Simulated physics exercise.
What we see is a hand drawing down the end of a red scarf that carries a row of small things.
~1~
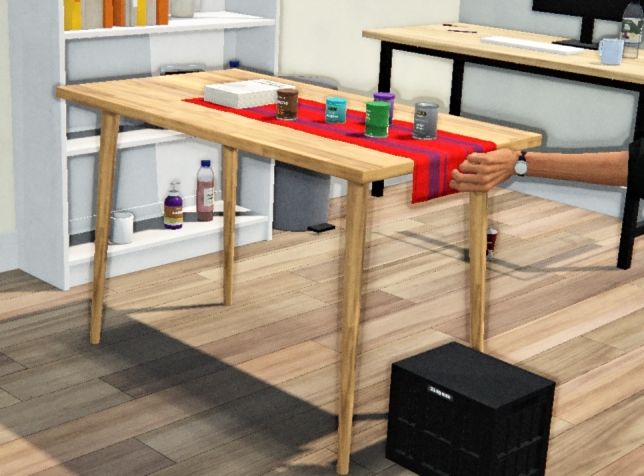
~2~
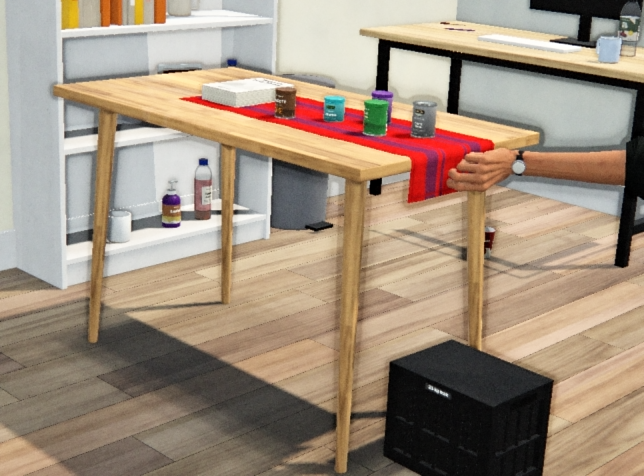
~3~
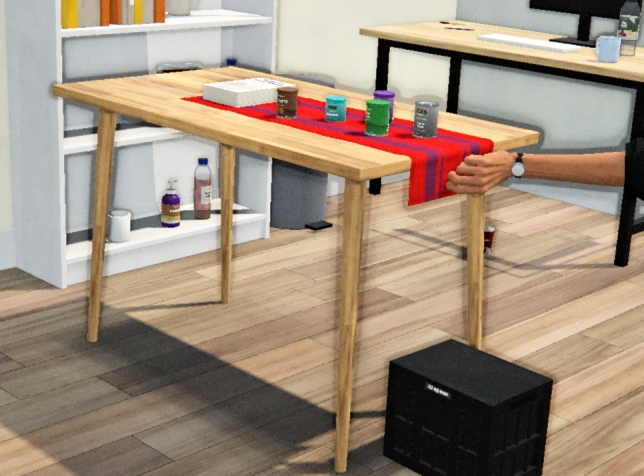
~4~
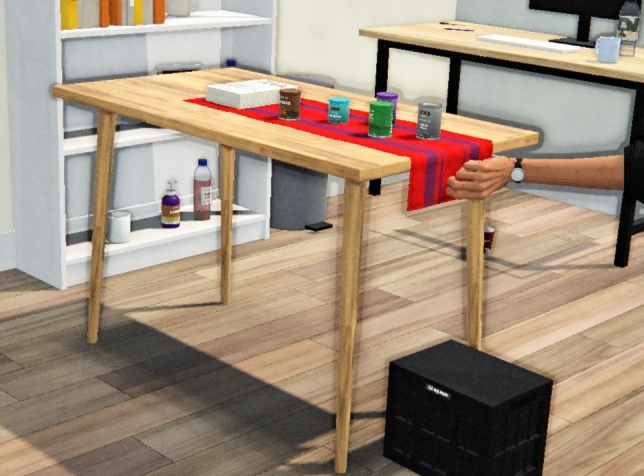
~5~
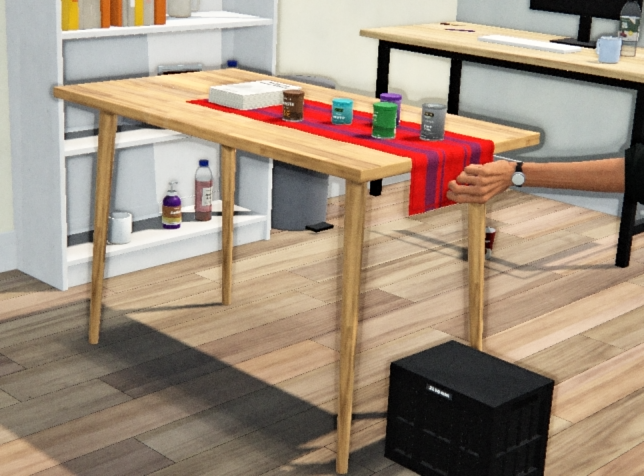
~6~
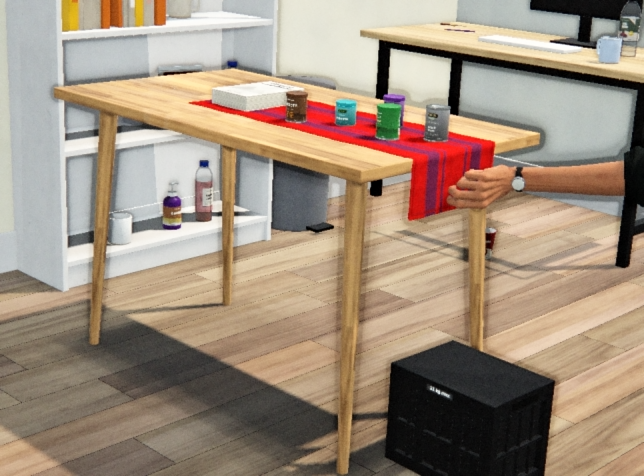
Red scarf being drawn slowly down over a wooden table's edge by a hand, the small cans on it shifting slightly right.
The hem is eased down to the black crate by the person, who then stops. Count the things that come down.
By the end, four will have gone over.
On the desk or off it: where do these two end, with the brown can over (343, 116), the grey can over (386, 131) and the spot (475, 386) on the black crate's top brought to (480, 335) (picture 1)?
The brown can remains up, the grey can comes down.
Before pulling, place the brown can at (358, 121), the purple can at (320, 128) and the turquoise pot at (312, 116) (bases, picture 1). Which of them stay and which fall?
The brown can will end up off, the purple can will end up off, the turquoise pot will stay where it is.
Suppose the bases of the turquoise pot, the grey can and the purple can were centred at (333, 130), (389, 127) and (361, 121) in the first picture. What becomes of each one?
Turquoise pot dropped, grey can dropped, purple can dropped.
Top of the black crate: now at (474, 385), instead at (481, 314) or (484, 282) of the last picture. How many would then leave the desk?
If so, 2 and 1.
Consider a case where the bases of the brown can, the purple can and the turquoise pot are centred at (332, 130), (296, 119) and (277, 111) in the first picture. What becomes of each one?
Result - the brown can comes off, the purple can stays put, and the turquoise pot stays put.
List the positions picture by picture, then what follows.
Hem (411, 204); grey can (427, 105); green can (378, 103); purple can (384, 94); turquoise pot (337, 99); brown can (288, 90); top of the crate (475, 386), in the first frame.
Hem (408, 202); grey can (425, 103), in the second frame.
Hem (408, 206); green can (378, 102), in the third frame.
Hem (407, 211); purple can (387, 94); top of the crate (473, 384), in the fourth frame.
Hem (409, 215); turquoise pot (343, 100), in the fifth frame.
Hem (408, 220); grey can (438, 106); green can (389, 105); purple can (395, 96); turquoise pot (346, 101); brown can (297, 93), in the sixth frame.
Early on, hem near (448, 263); grey can gone.
Midway, hem near (445, 334); grey can, green can and purple can gone.
Near the end, hem on the crate; grey can, green can, purple can and turquoise pot gone.
Finally, hem on the crate; grey can, green can, purple can and turquoise pot gone. The count of fallen things is four.
